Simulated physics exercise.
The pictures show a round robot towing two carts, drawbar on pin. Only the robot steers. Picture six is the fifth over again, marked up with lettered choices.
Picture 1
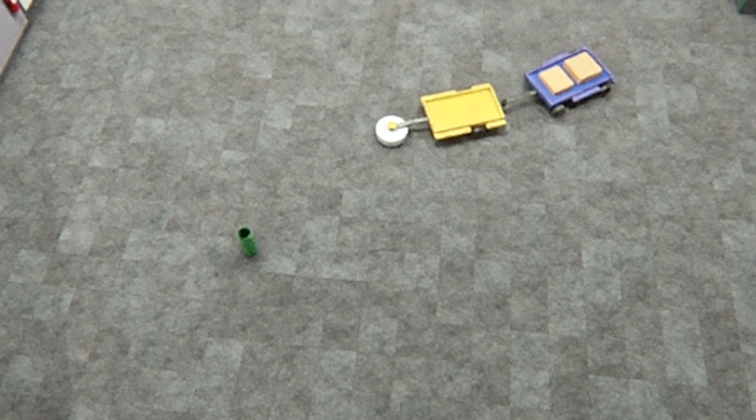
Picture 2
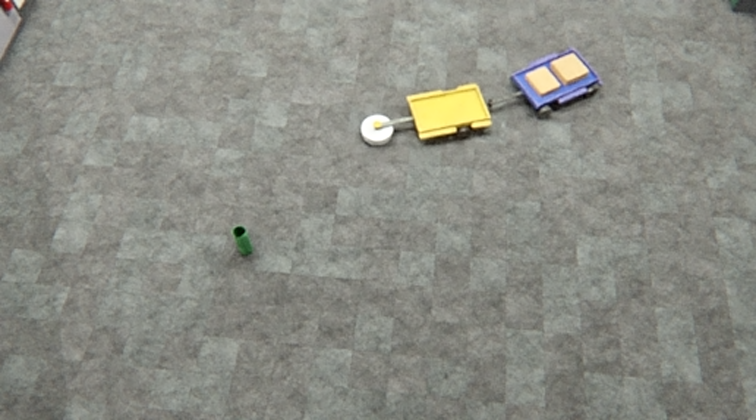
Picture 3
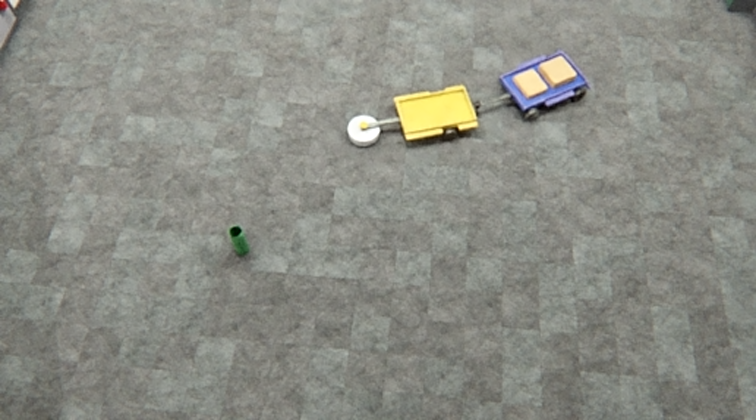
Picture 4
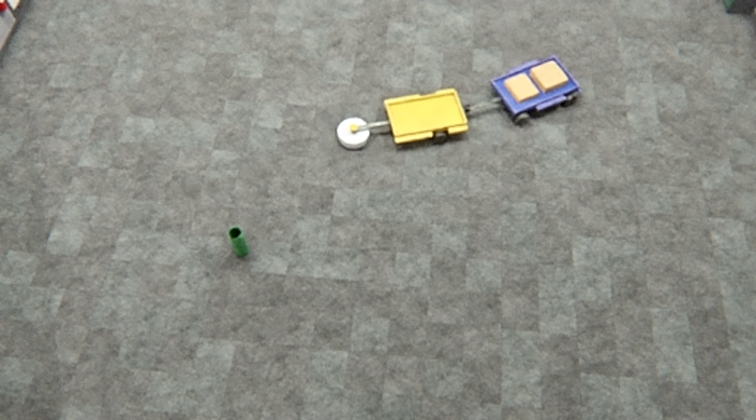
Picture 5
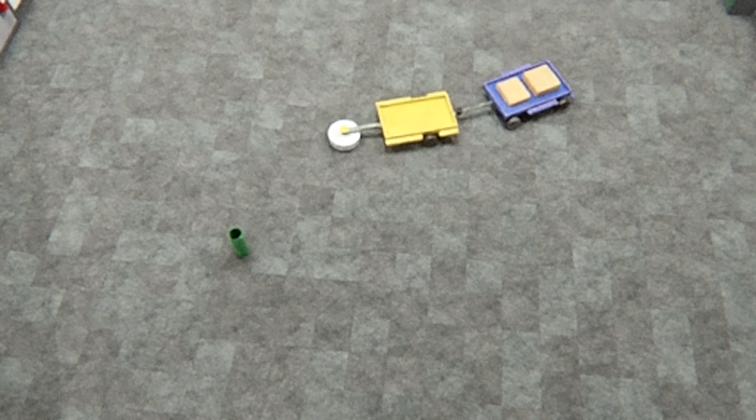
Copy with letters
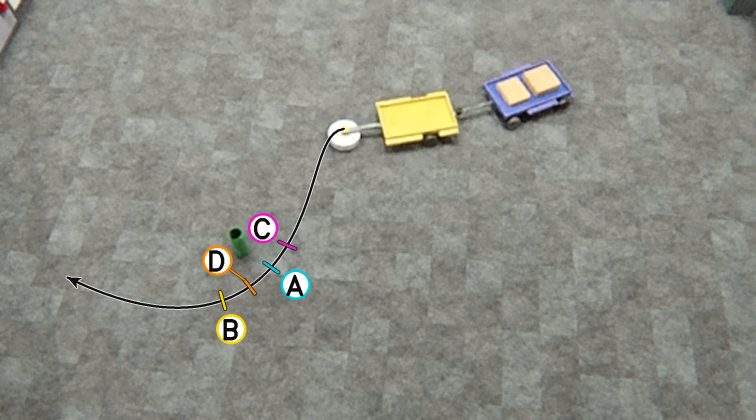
The clip opens on a grey carpeted floor, where a round white robot at the upper centre is hitched to a yellow cart and a blue cart carrying two tan blocks. The robot tows both carts a short way left, curving slightly downward, while the green post stands to the lower left.
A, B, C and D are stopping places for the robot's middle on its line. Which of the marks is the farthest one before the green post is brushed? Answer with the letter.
D is the last safe stop.
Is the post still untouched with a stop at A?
For that mark, yes.
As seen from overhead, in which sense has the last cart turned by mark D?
Anticlockwise.
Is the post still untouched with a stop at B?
For that mark, no.
On the marked copy, A at (271, 267); B at (223, 300); C at (287, 245); D at (250, 287); the route from (344, 129) via (260, 278) to (68, 277).
Following D. Soon after the start, robot (315, 184), last cart (480, 100).
Later, robot (292, 243), last cart (428, 115).
In the end, robot (251, 291), last cart (385, 141); nothing has been touched.
As for the rest, A is safe but short; B is too far, the post has been hit; C is safe but short.
